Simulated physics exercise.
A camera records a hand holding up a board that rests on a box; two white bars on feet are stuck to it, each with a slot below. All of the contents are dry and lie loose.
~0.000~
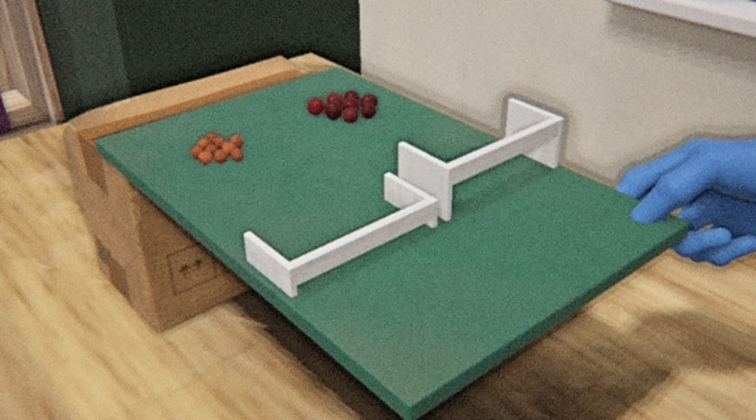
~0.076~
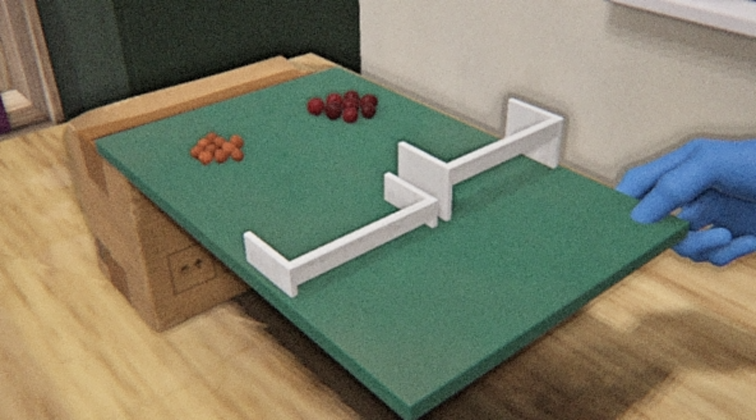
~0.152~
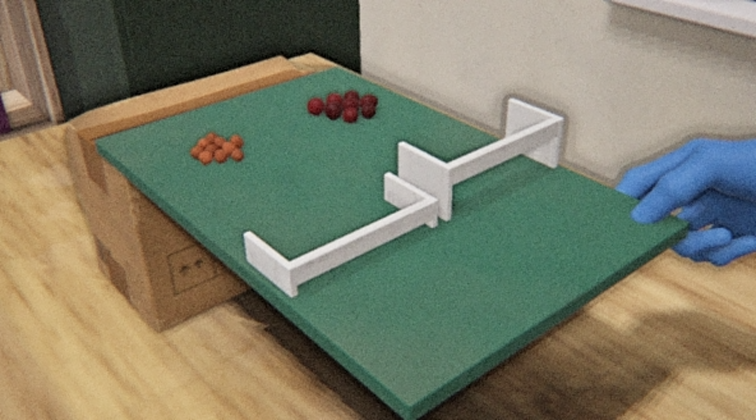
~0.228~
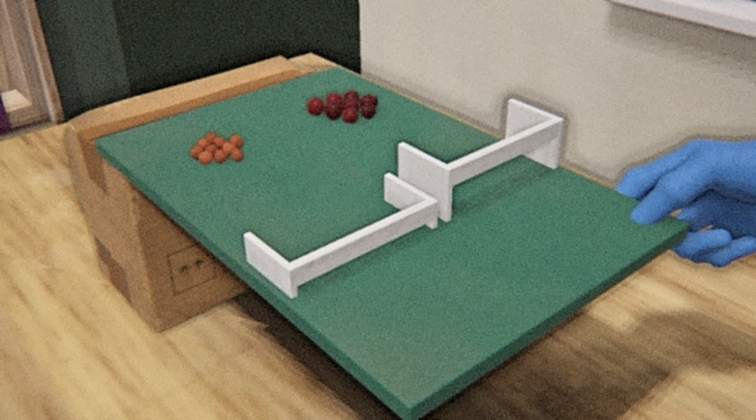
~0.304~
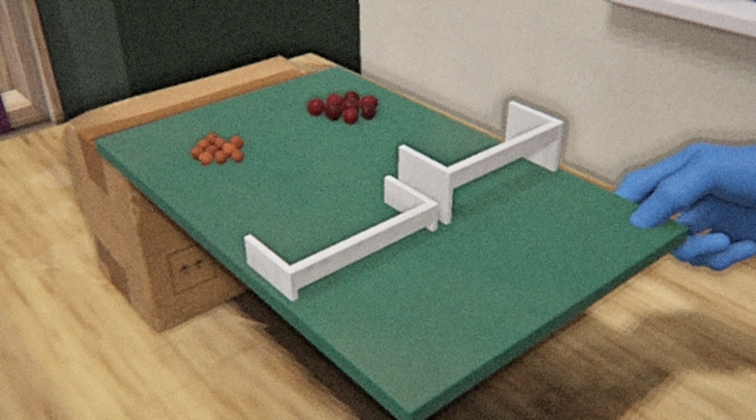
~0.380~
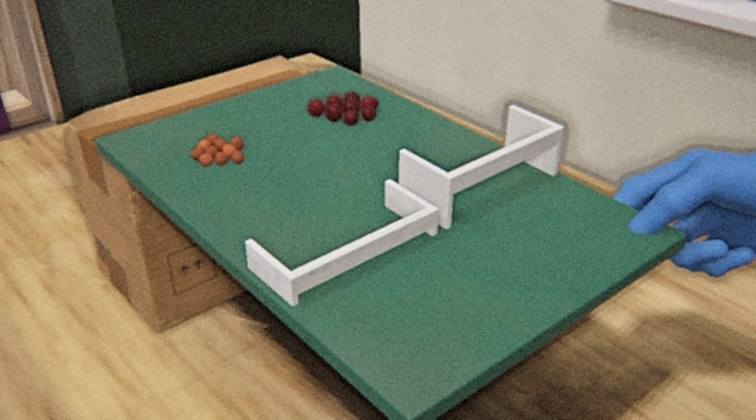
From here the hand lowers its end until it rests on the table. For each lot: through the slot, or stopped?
As I see it, the nearer lot will most likely be blocked by the barrier; the farther lot will most likely sneak by the barrier.
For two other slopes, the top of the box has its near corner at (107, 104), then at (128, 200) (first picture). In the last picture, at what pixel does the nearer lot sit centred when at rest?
The first gives (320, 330), the second gives (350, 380).
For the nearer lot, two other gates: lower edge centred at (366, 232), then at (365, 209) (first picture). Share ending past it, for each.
You get 100 in a hundred first and 100 in a hundred after.
Around 0.92 s, board sloping at 13°; nearer lot on its way down; farther lot on its way down.
Around 1.49 s, board sloping at 26°; nearer lot has reached its gate; farther lot all past its gate.
Around 2.17 s, board resting at 30°; nearer lot has reached its gate; farther lot all past its gate.
Finally (2.8 s), board resting at 30°; nearer lot gathered behind its gate; farther lot all past its gate.
